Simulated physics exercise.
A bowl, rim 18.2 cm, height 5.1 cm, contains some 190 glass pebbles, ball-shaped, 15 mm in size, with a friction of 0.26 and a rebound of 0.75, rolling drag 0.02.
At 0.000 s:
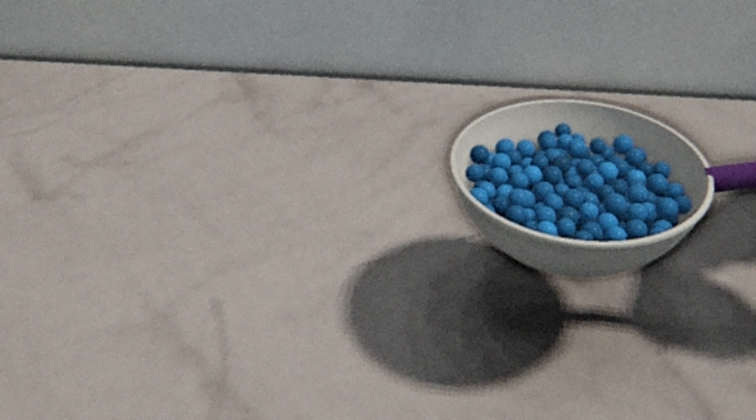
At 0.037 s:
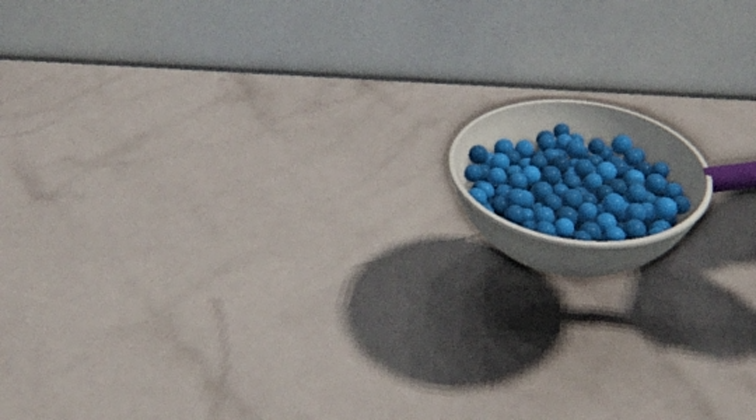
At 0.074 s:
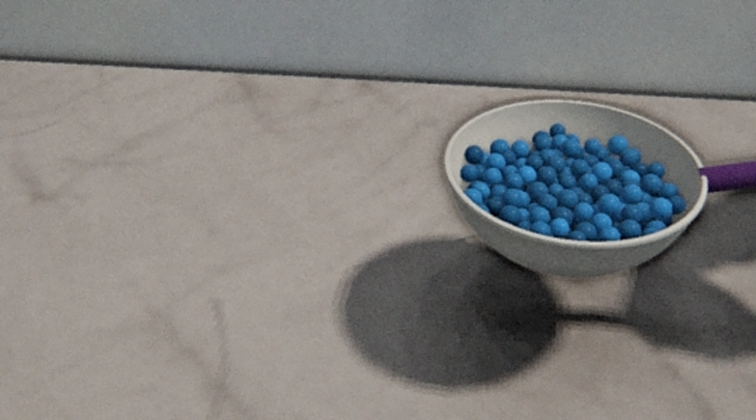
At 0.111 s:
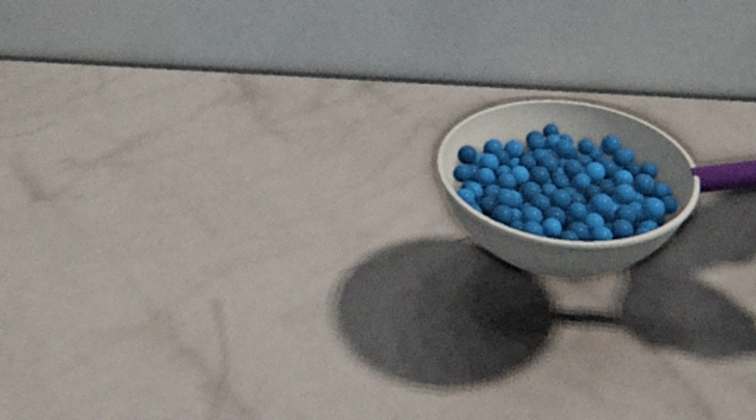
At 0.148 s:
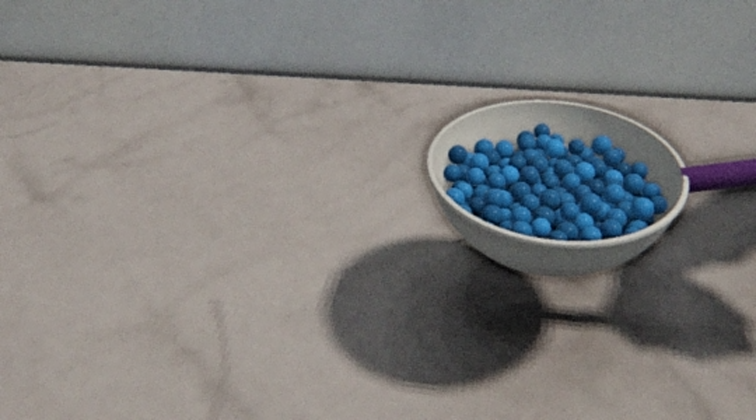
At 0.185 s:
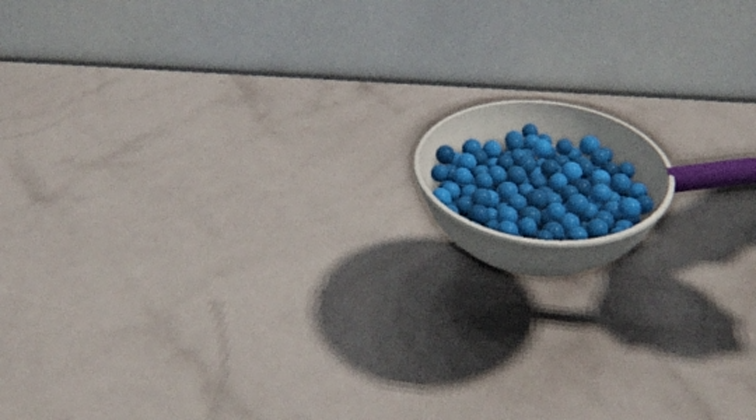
At first, a pale bowl with a purple handle, heaped with small blue balls, hangs almost motionless above a marbled surface, its dark shadow below. It then slides gradually to the left, staying level and picking up a little speed, while the balls keep their heap and the shadow shifts along with it.
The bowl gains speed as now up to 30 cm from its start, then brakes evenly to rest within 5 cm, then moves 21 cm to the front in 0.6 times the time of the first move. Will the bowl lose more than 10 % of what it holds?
Loss check: Within the limit.
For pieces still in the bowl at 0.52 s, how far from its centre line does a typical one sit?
I'd put it near 5.0 cm.
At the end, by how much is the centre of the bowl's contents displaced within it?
I'd estimate close to 1.5 cm.
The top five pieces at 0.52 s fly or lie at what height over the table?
Height: Roughly 14 centimetres.
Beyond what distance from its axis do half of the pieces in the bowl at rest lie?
Around 5.0 centimetres.
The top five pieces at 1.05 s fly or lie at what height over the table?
Height: About 15 centimetres.
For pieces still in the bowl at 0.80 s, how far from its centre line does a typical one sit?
5.5 cm.
After 0.52 s, tilt 0 degrees; bowl 100 %; middle of all pieces near (297, 181).
After 0.80 s, tilt 0 degrees; bowl 100 %; middle of all pieces near (95, 167).
After 1.05 s, tilt 0 degrees; bowl 100 %; middle of all pieces near (13, 332).
Then, at 1.30 s, tilt 0 degrees; bowl 100 %.
By 1.8 s all is still; bowl 100 %.
